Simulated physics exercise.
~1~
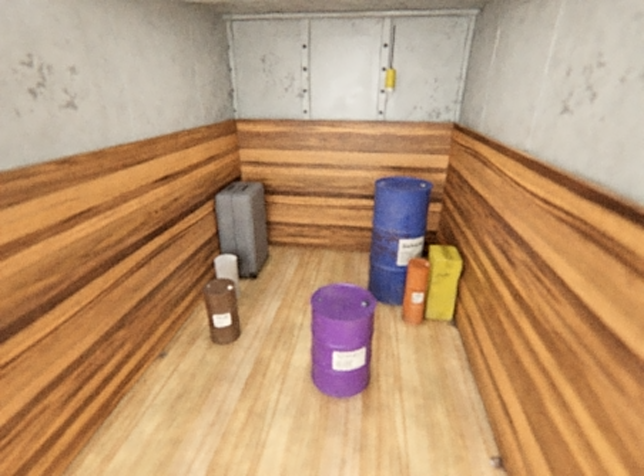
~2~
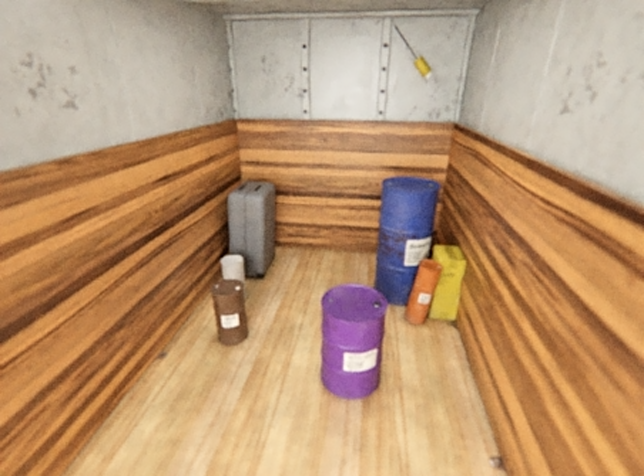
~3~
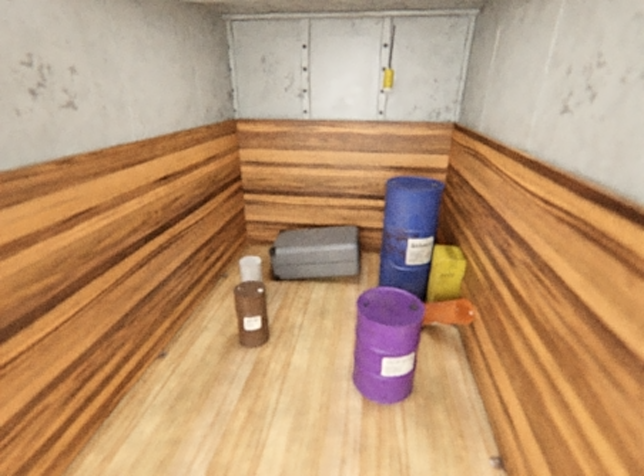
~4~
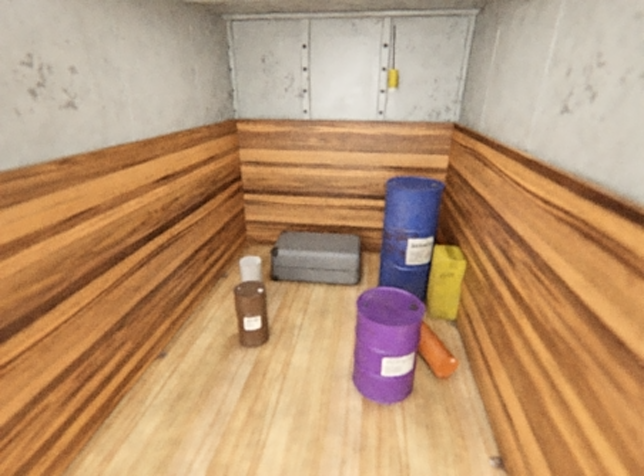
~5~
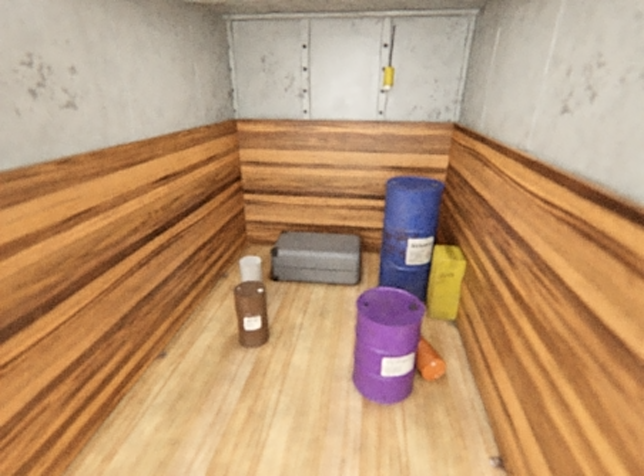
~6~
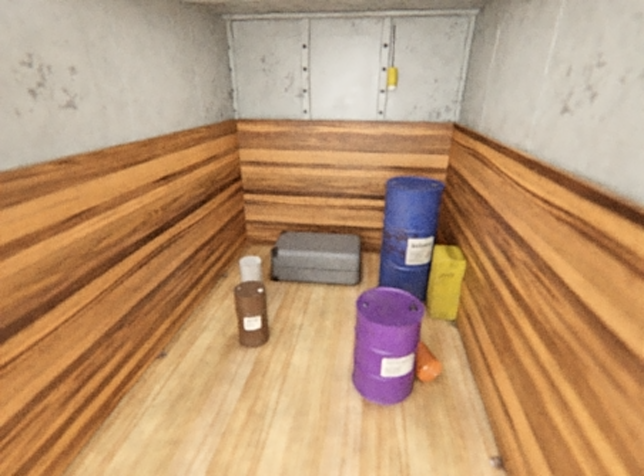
The grey case slid right and toppled onto its side while the purple drum, brown canister and white canister shifted right; the orange canister tipped over too, ending up lying partly behind the purple drum, with the other containers still upright.
